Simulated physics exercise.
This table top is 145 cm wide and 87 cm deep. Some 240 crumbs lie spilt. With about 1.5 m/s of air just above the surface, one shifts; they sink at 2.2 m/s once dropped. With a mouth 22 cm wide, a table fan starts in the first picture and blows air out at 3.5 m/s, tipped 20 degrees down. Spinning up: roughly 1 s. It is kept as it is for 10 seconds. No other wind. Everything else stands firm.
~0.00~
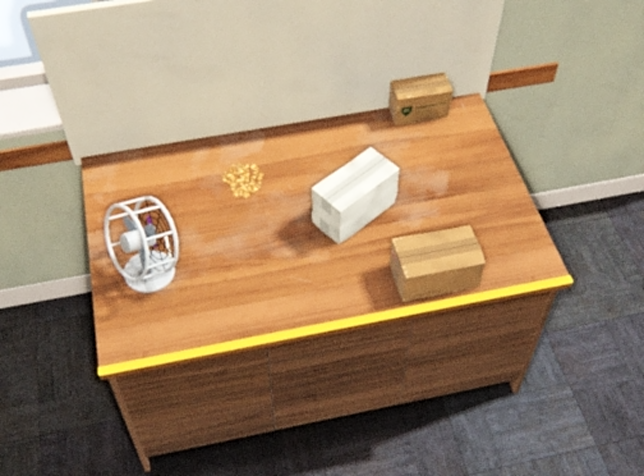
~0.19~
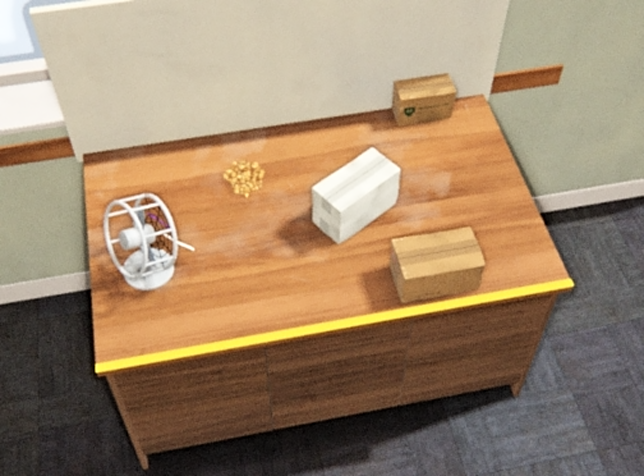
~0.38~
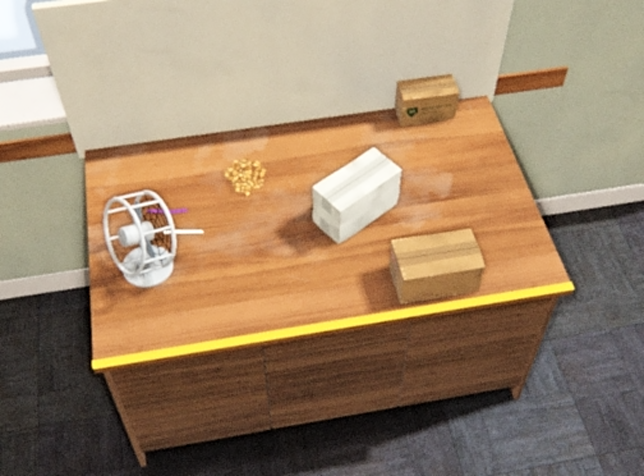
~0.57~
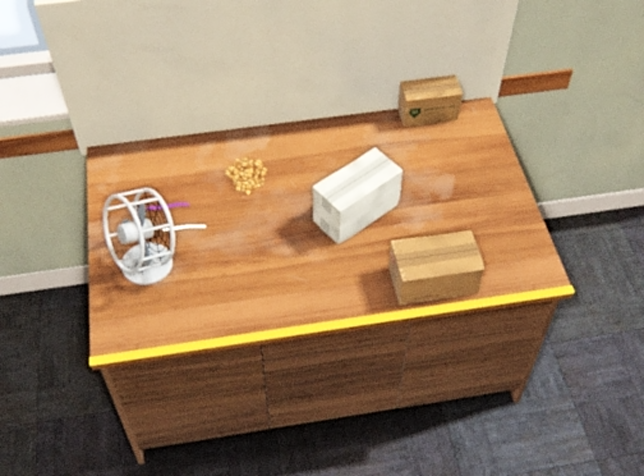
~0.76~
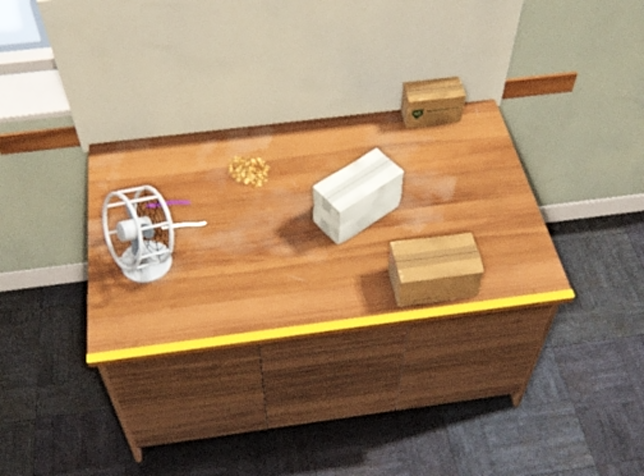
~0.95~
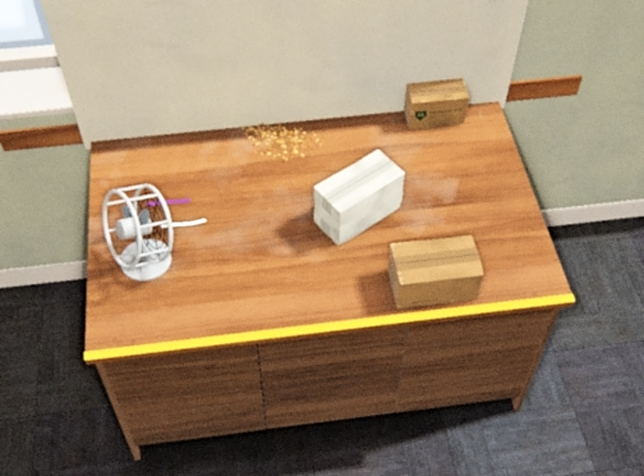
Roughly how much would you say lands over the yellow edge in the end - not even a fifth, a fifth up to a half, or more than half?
I'd say not even a fifth.
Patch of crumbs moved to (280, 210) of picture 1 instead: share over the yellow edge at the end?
In that case I'd expect around 0 percent.
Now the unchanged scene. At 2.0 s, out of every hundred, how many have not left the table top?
Roughly 100 per cent.
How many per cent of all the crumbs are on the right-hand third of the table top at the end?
Roughly 70 %.
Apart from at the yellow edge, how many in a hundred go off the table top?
My best guess is roughly 20 %.
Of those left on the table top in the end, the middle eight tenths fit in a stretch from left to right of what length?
50 centimetres or so.
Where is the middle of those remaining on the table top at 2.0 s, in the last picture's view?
Centre estimate: (374, 113) px.
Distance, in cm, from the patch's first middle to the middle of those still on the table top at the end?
That comes to some 55 centimetres.
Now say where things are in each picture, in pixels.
In the first frame, the middle of the crumbs is near (242, 180), none has stirred yet and the mouth of the table fan is at (141, 239).
In the second frame, the middle of the crumbs is near (242, 176), none has stirred yet and the yellow edge is centred on (343, 328).
In the third frame, the middle of the crumbs is near (243, 175), none has stirred yet, the top of a box is at (357, 178) and the top of a box is at (428, 87).
In the fourth frame, the middle of the crumbs is near (244, 173) and none has stirred yet.
In the fifth frame, the middle of the crumbs is near (249, 171), the farthest in sight from the table fan is at (263, 163) and about 35 % have left their places.
In the sixth frame, the middle of the crumbs is near (277, 140), the farthest in sight from the table fan is at (323, 136) and all have left their places.
After 2.0 s, 81 % are on the move or not yet settled, 0 % are over the yellow edge; the middle of those still in play is near (374, 113).
After 3.2 s, 73 % are on the move or not yet settled, 0 % are over the yellow edge; the middle of those still in play is near (383, 111).
After 5.5 s, 58 % are on the move or not yet settled, 0 % are over the yellow edge; the middle of those still in play is near (386, 112).
After 10.0 s, at the end, 0 % are over the yellow edge; the middle of those still in play is near (388, 112).
